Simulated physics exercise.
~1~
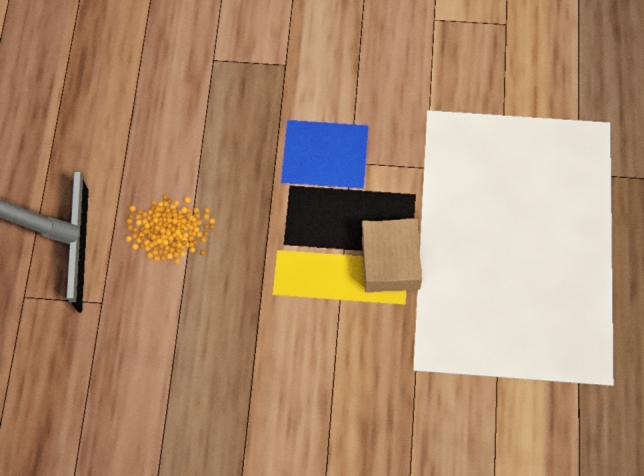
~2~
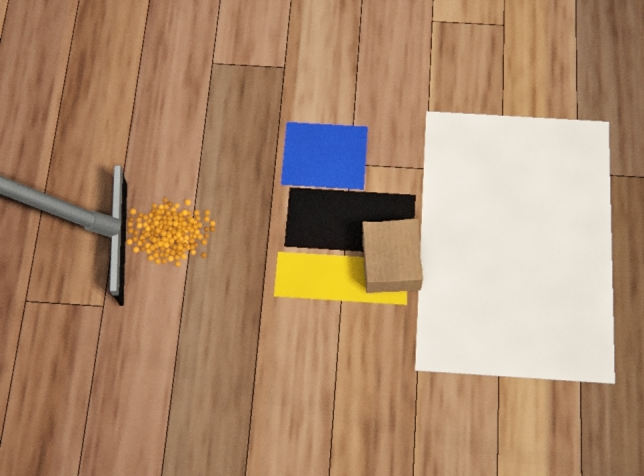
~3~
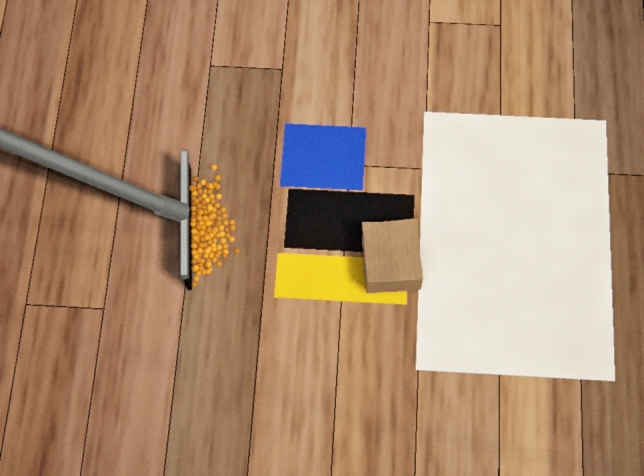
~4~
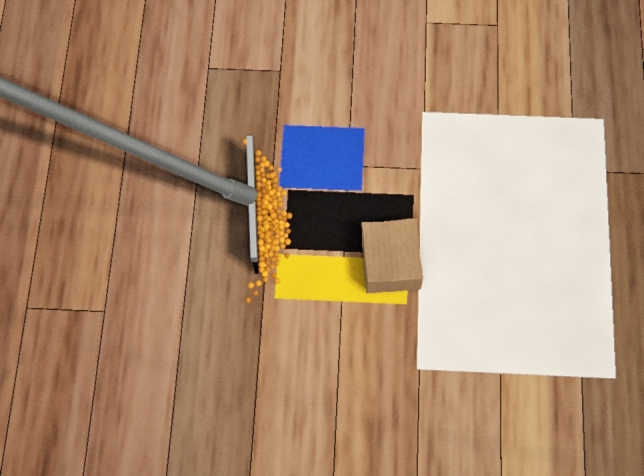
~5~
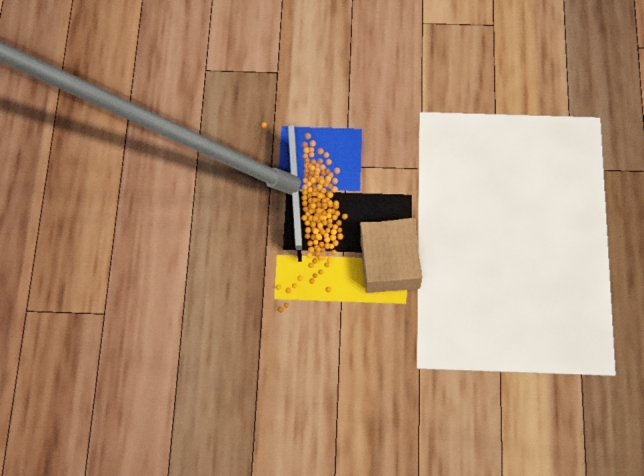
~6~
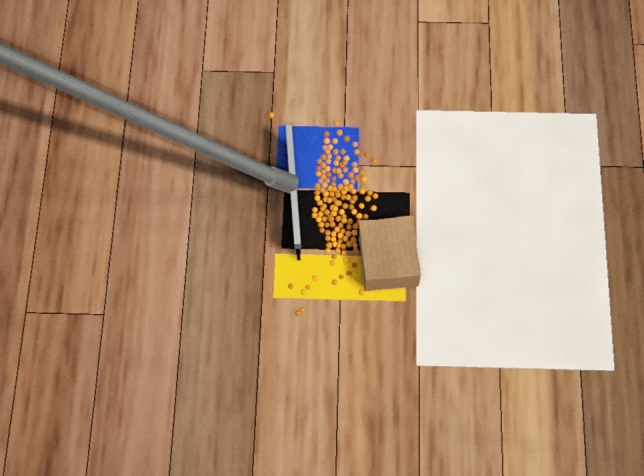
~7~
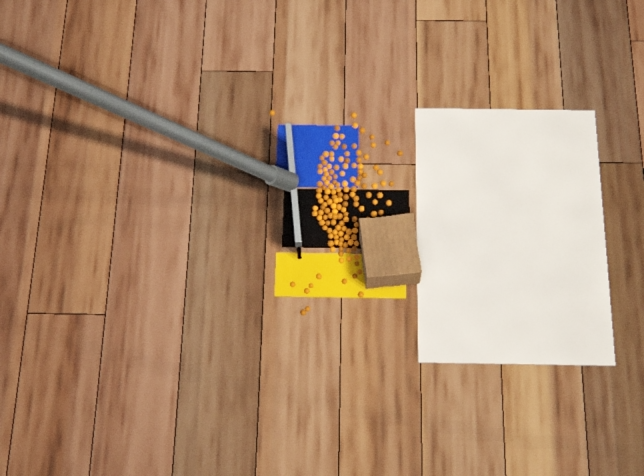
A large white sheet lies at the right of a wooden plank floor, seen from above, with smaller blue, black and yellow mats stacked in a column to its left and a brown block resting over the edges of the black and yellow ones. A grey squeegee on a long handle starts at the far left, beside a pile of orange corn kernels. It moves right, meets the pile and pushes it into a tall band toward the mats. The blade stops at their left edge, while the kernels spread onward, some scattering past the blue mat. Most end on black and blue, with a few on yellow and none on white.
